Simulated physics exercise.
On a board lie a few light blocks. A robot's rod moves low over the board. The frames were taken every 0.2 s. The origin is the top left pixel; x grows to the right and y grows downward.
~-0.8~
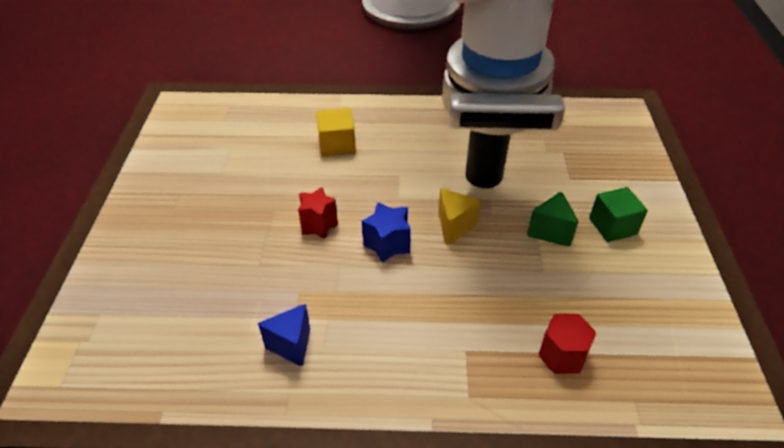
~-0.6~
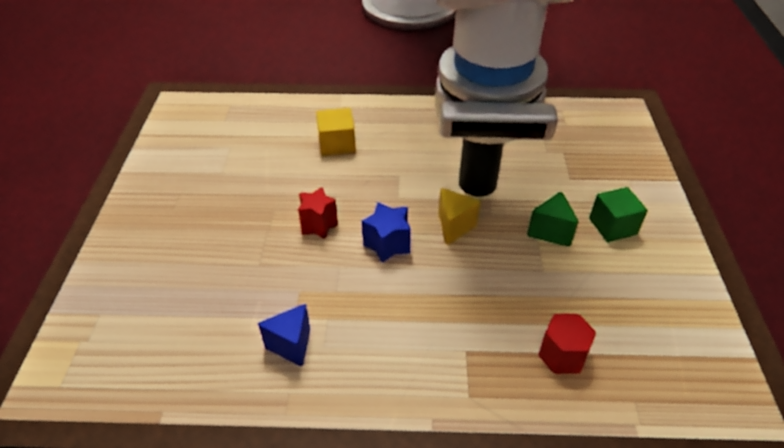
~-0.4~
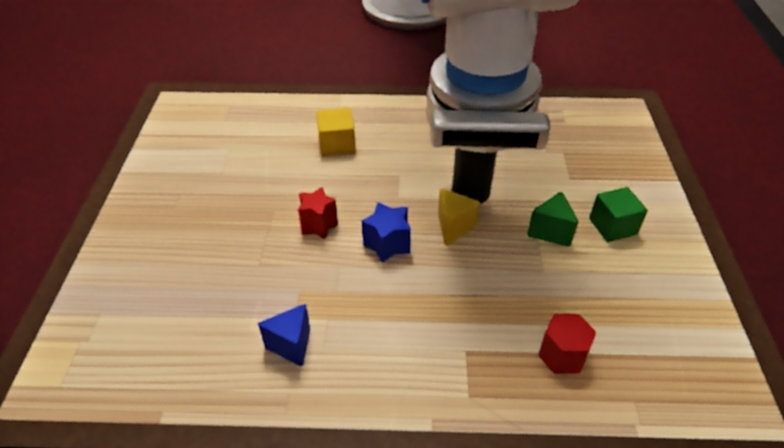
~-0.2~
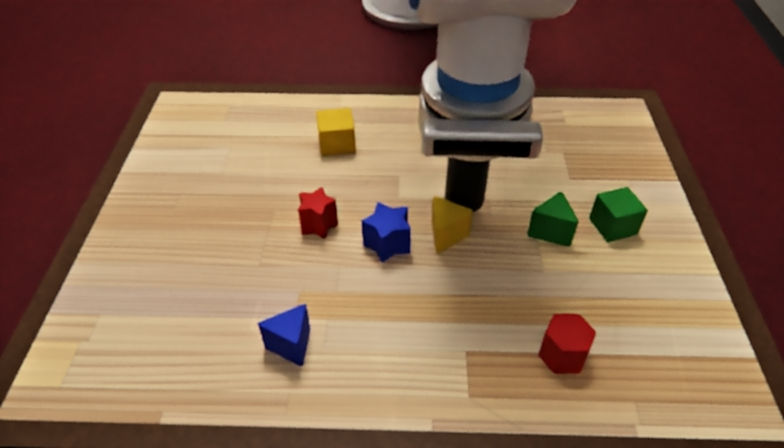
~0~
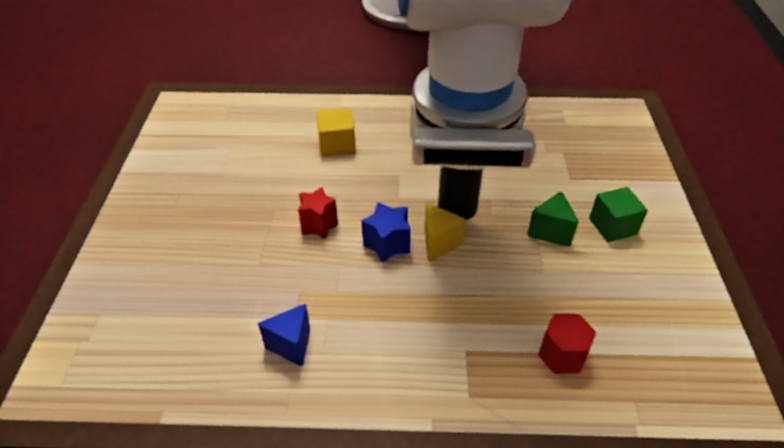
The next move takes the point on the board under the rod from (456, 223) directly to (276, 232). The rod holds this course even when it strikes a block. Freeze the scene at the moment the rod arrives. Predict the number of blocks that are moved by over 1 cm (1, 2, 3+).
In total, three or more blocks get moved by over 1 cm.
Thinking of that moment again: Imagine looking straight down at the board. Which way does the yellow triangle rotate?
Looking down, my answer is that the yellow triangle rotates anticlockwise.
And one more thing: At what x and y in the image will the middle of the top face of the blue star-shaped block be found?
The centre of its top face lies at (350, 231).
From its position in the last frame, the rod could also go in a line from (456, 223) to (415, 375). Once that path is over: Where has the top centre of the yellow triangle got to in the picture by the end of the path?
Put as a pixel place, it's (391, 293).
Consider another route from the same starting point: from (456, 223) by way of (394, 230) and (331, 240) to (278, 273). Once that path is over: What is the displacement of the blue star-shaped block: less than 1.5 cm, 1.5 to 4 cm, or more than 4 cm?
Over 4 cm.
The first path, step by step. One third of the way, rod (396, 210); blue star-shaped block (370, 226), turned 35° anticlockwise; yellow triangle (426, 226), turned 30° anticlockwise.
Two thirds of the way, rod (334, 213); red star-shaped block (293, 200); blue star-shaped block (350, 231), turned 100° anticlockwise; yellow triangle (426, 226), turned 30° anticlockwise.
At the end, rod (273, 216); red star-shaped block (234, 198), turned 25° clockwise; blue star-shaped block (350, 231), turned 100° anticlockwise; yellow triangle (426, 226), turned 30° anticlockwise; green triangle not moved.
